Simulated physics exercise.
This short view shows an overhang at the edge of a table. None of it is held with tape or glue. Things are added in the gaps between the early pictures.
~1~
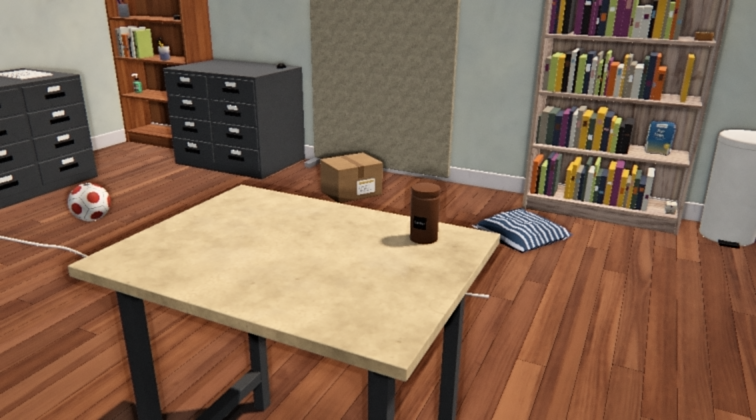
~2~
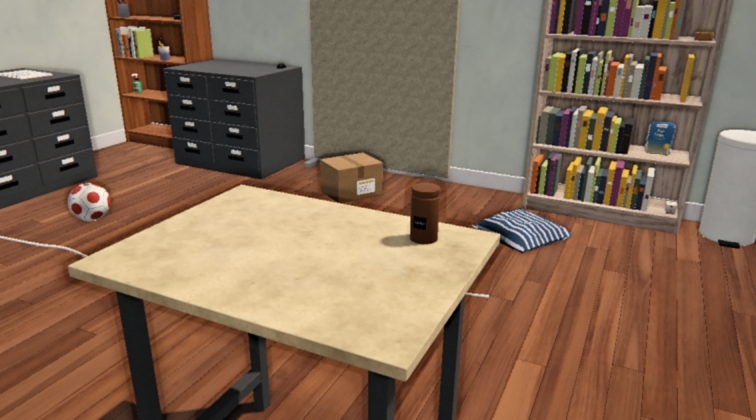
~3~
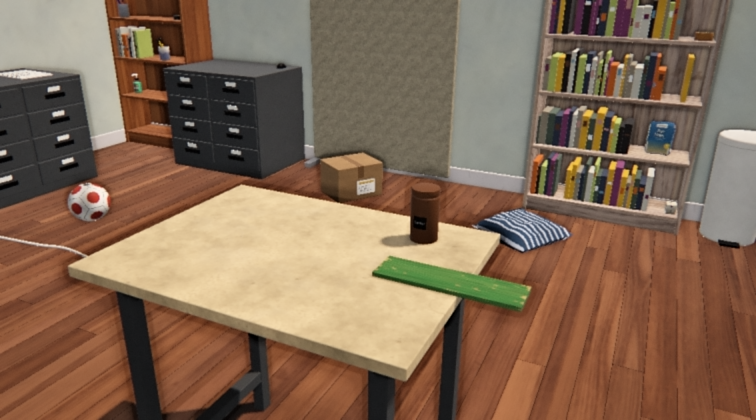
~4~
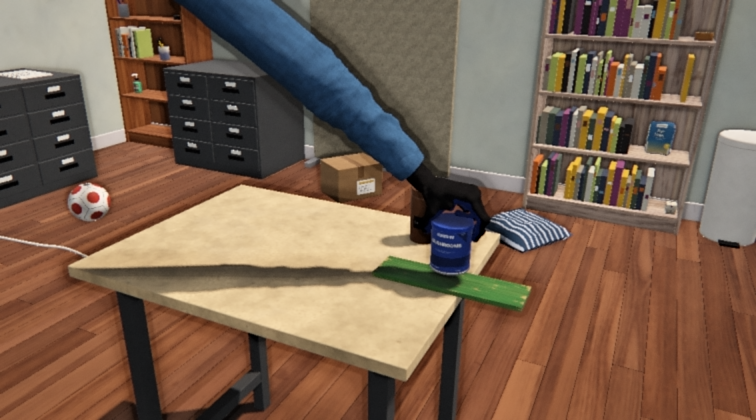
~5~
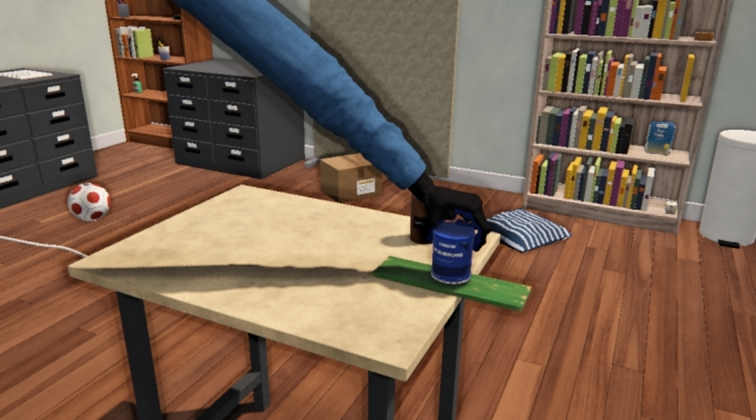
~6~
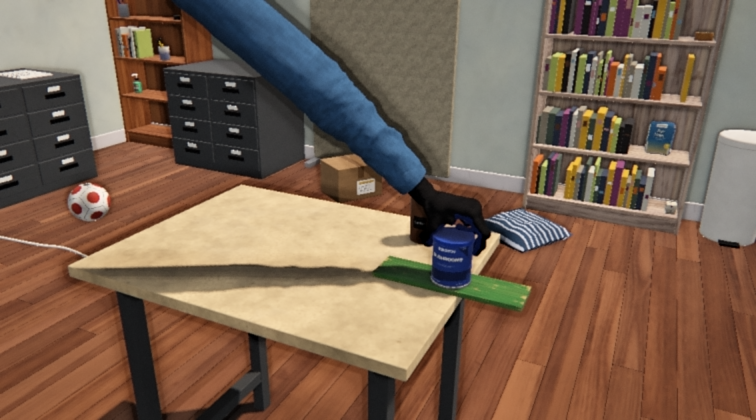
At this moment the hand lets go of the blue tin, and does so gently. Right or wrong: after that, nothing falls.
Right.
Then, 0.40 s after the last picture, nothing has stirred.
Then, 1.10 s after the last picture, blue tin resting near (452, 257).
At rest, all 3 in place. Seen from the same camera at the end, blue tin near (452, 257). The board stays on the table.
